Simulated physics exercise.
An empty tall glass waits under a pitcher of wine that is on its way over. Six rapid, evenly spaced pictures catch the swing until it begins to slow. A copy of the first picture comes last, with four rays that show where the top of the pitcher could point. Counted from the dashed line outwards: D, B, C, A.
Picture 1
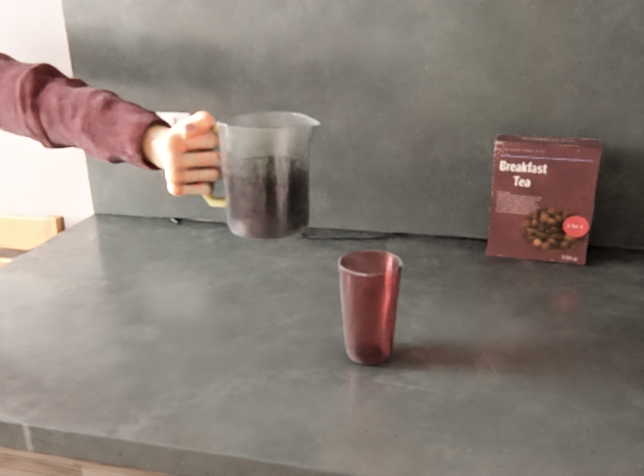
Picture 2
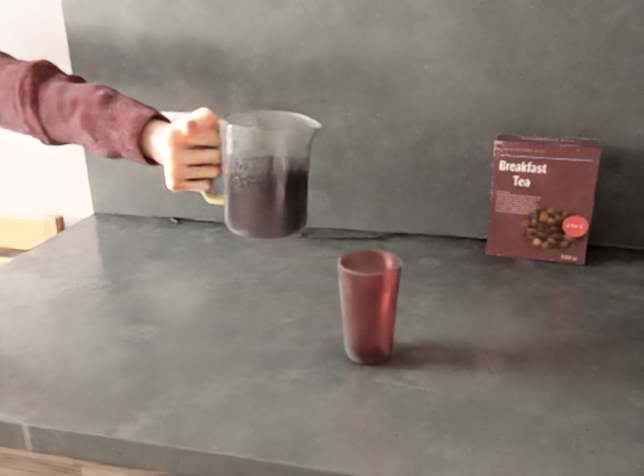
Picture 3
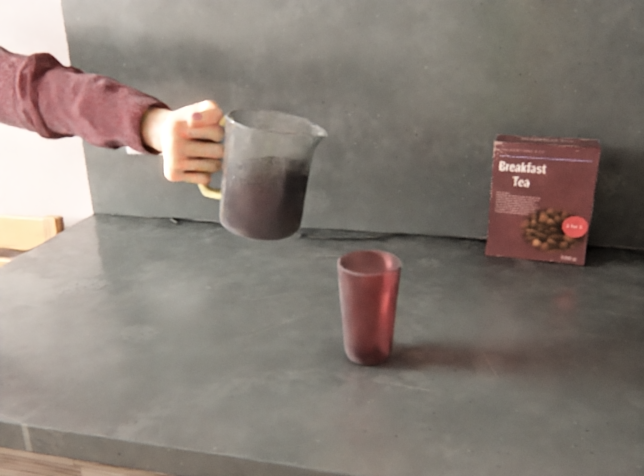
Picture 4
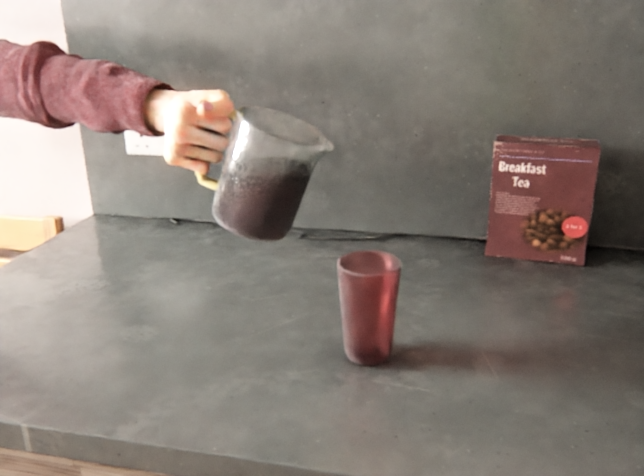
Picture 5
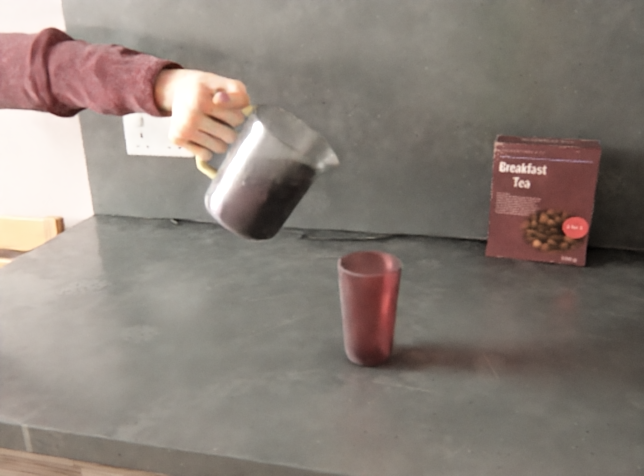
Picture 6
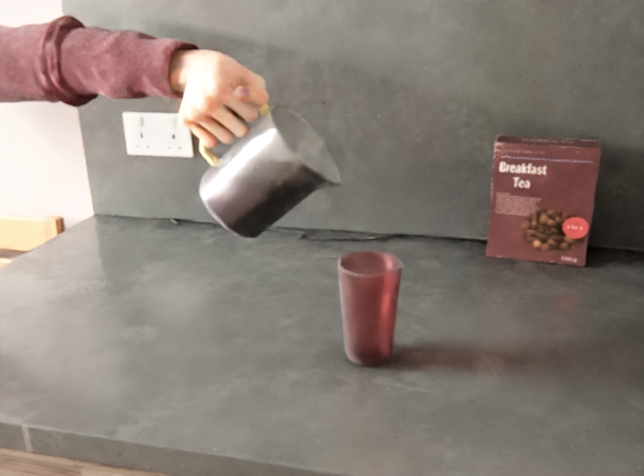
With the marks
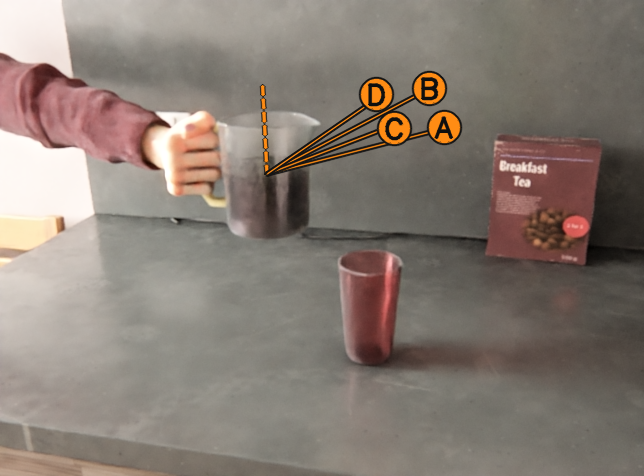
A hand in a maroon sleeve holds a clear glass pitcher of dark liquid at the left, above a grey stone-like counter with a matching backsplash, seen from slightly above. A tall reddish glass stands near the centre, and a maroon Breakfast Tea box sits at the right. The hand tilts the pitcher steadily rightward, its spout lowering, uncovering a white wall socket, while the view stays still.
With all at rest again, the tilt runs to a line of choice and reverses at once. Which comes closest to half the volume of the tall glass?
Use tilt A.
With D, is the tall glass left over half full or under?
Under.
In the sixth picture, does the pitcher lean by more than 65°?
No, it does not.
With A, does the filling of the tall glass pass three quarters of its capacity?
No, it does not.
On the marked copy, A at (428, 132); B at (415, 96); C at (377, 131); D at (364, 107).
If A is chosen, the tall glass ends with about 53 % of what it can hold; 4 % of the wine is spilt.
If B is chosen, the tall glass ends with about 25 % of what it can hold.
If C is chosen, the tall glass ends with about 37 % of what it can hold; 3 % of the wine is spilt.
If D is chosen, the tall glass ends with about 13 % of what it can hold.
